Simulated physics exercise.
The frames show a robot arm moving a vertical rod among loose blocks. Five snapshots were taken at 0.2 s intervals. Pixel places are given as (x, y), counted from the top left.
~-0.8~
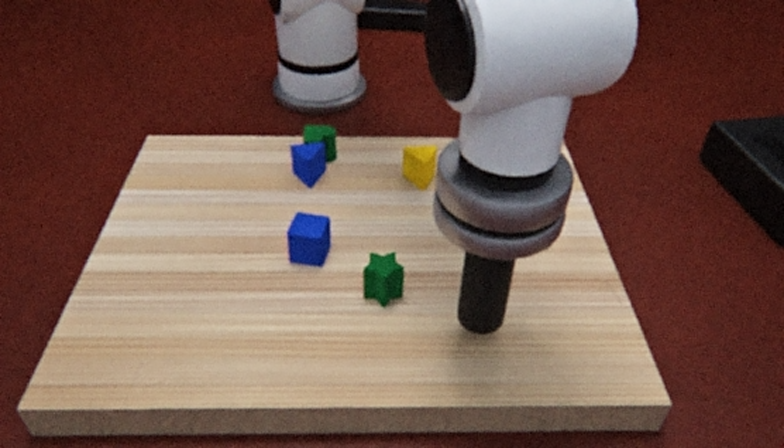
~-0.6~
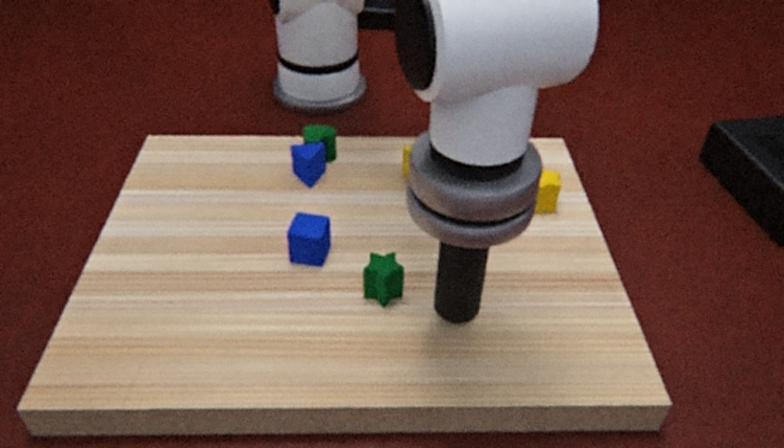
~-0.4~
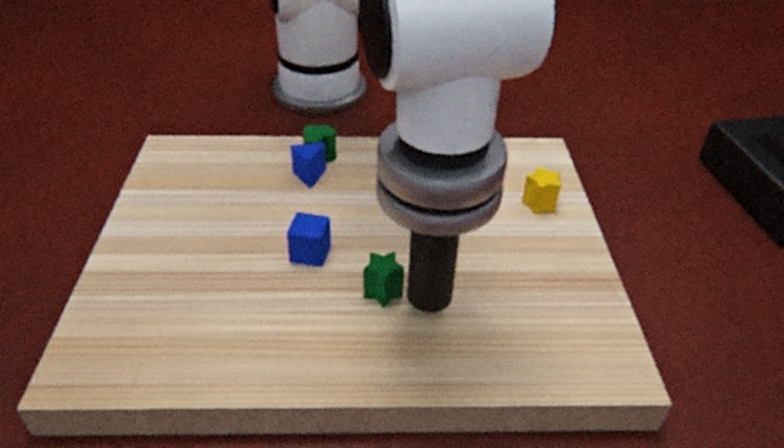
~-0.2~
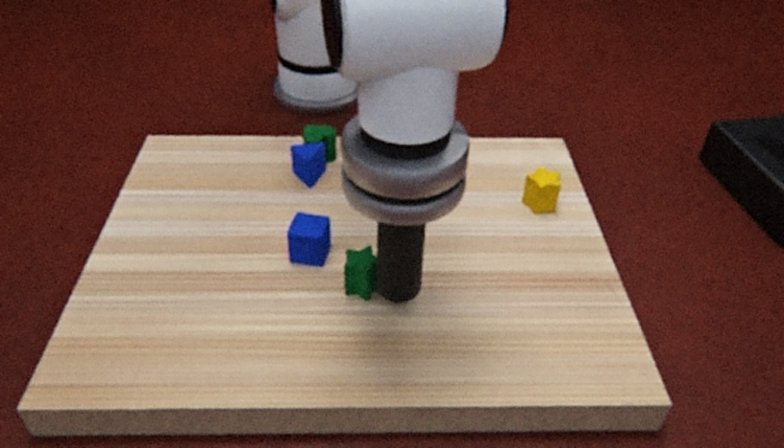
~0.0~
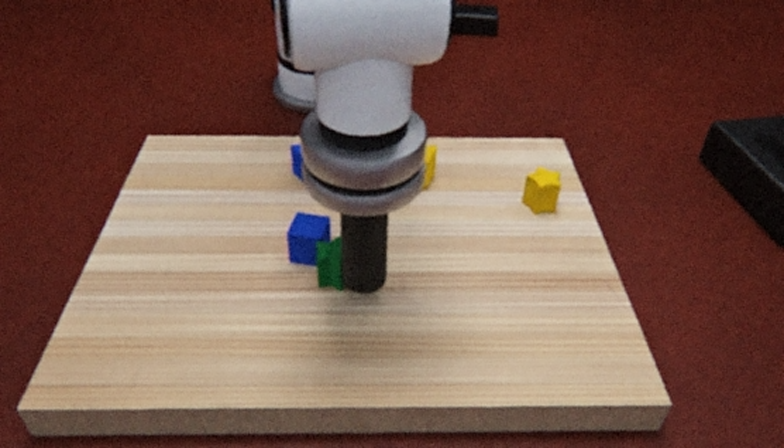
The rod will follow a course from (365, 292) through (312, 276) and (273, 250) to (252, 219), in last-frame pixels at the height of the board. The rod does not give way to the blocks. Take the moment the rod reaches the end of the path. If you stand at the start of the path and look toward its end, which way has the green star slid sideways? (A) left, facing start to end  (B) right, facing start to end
A: Left, facing start to end.
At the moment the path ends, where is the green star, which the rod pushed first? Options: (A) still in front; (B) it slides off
I choose B.
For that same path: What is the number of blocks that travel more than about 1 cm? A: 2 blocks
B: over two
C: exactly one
A: 2 blocks.
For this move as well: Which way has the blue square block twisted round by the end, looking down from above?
Top view: Clockwise.
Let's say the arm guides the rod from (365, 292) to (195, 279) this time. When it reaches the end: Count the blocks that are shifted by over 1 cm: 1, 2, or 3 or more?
Blocks moved: Two.
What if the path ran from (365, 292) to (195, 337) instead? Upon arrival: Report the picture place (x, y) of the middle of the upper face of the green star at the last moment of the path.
Close to (309, 251).
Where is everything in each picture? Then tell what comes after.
Rod's lower end at (480, 317); blue triangular piece at (308, 149); blue square block at (308, 224); green star at (384, 263), in the first frame.
Rod at (457, 307); blocks still, in the second frame.
Rod at (430, 296); blocks still, in the third frame.
Rod at (399, 287); green star at (363, 258), in the fourth frame.
Rod at (365, 278); blue triangular piece partly hidden; blue square block at (308, 224); green star at (334, 249), in the fifth frame.
On the path given first. One third of the way, rod at (310, 262); blue square block at (286, 210), turned 60° clockwise; green star at (280, 234).
Two thirds of the way, rod at (271, 236); blue square block at (278, 197), turned 95° clockwise; green star at (237, 215), turned 20° anticlockwise.
At the end, rod at (250, 206); blue triangular piece still; blue square block at (280, 177), turned 135° clockwise; green star at (217, 203), turned 65° anticlockwise.
